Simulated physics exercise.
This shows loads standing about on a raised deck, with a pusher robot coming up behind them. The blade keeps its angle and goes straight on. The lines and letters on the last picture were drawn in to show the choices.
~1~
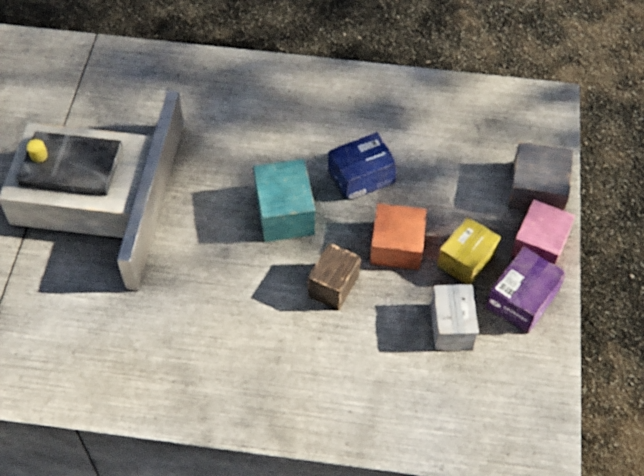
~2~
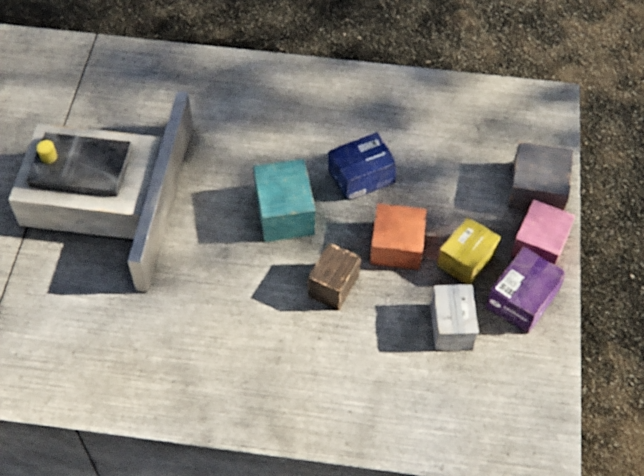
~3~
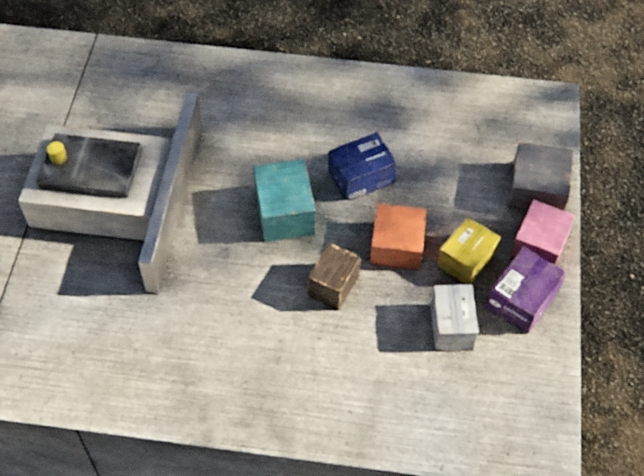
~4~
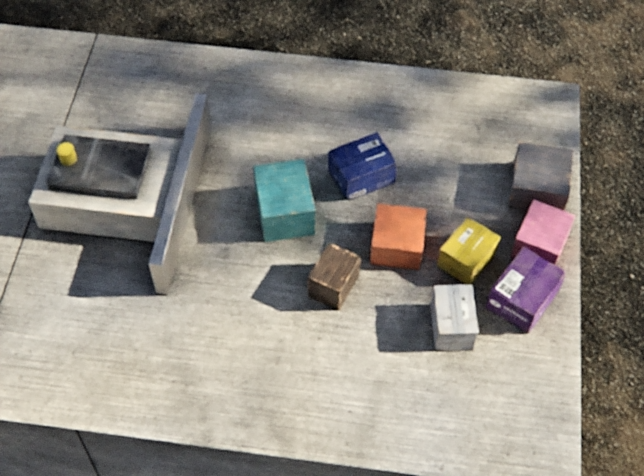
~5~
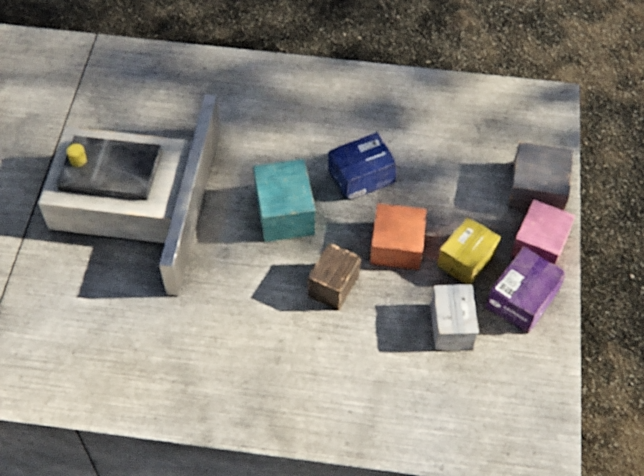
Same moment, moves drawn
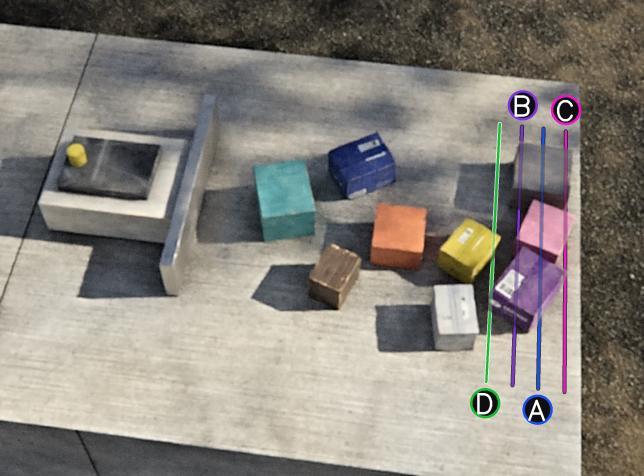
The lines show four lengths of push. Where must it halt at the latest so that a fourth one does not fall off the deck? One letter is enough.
Up to line D.
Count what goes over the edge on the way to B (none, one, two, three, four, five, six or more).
Five.
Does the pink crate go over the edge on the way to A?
Yes.
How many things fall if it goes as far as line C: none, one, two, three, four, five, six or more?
By then, six or more.
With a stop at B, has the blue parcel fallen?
No.
On the marked copy, A at (541, 248); B at (518, 245); C at (565, 250); D at (494, 242).
Taking D. A third of the way, robot (225, 179); blue parcel (370, 165); turquoise crate (331, 208).
Two thirds of the way, robot (334, 192); pink crate (577, 242); purple parcel (550, 302).
When it is over, robot (419, 201); pink crate over the edge; yellow parcel over the edge; two fallen.
As for the rest, A drops five; B drops five; C drops eight.
